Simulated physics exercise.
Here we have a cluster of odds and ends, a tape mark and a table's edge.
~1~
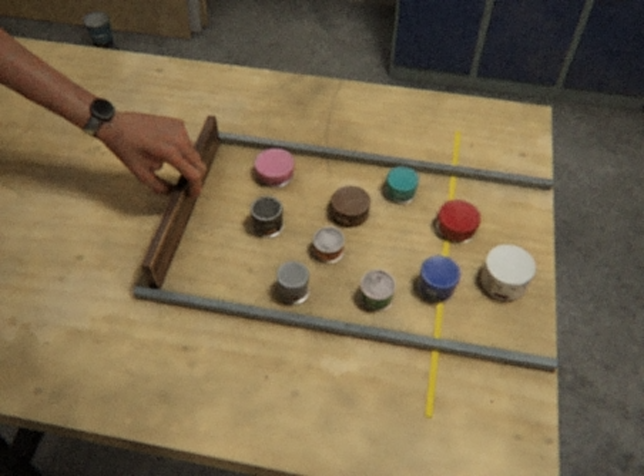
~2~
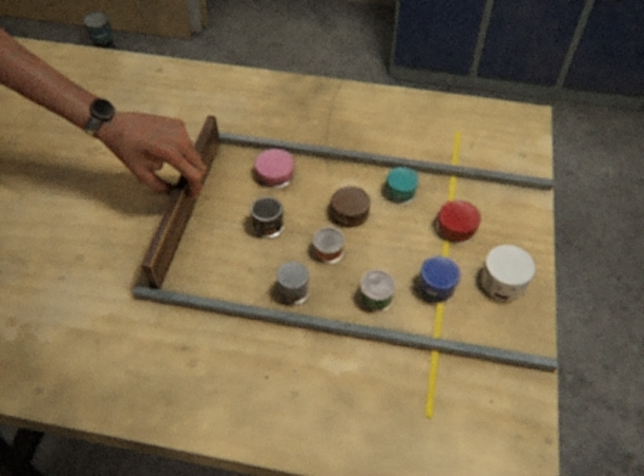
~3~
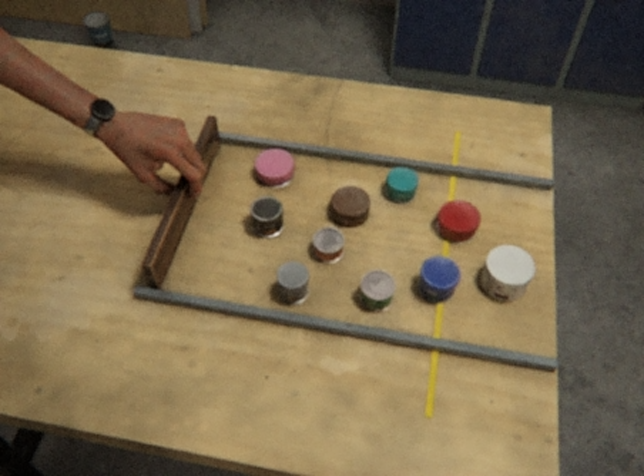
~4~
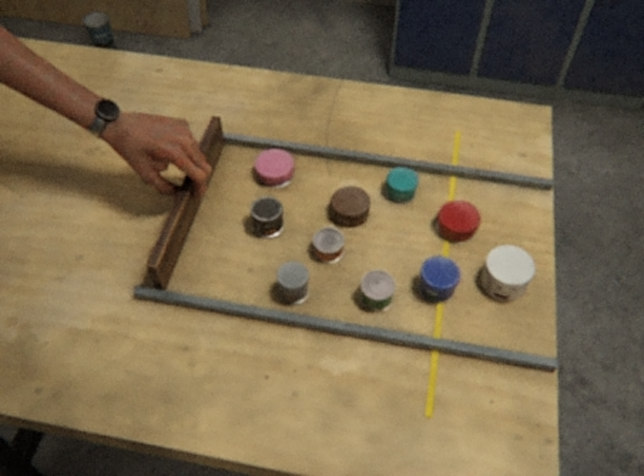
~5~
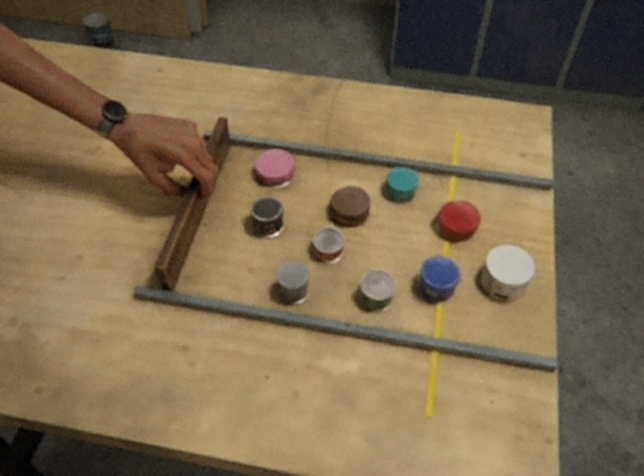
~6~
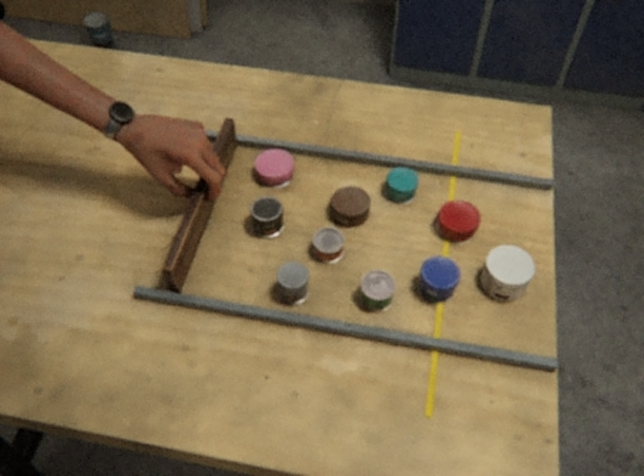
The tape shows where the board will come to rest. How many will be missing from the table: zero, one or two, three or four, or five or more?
The number that fall off is zero.
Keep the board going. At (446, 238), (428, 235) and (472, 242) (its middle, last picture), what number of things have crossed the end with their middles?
Place by place, 0, 0 and 1.
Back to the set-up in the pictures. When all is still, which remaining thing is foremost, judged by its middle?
That is the white tub.
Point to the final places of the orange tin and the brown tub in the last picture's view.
The orange tin at (459, 279), the brown tub at (469, 224).
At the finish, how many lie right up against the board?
The number is 5.
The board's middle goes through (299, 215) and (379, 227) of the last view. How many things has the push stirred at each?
At the one place 4, at the other 8.
A little later, none off yet; white tub at rest near (507, 273); red tin at rest near (458, 222); blue tin at rest near (439, 280).
When it is over, the number that fall off is zero.
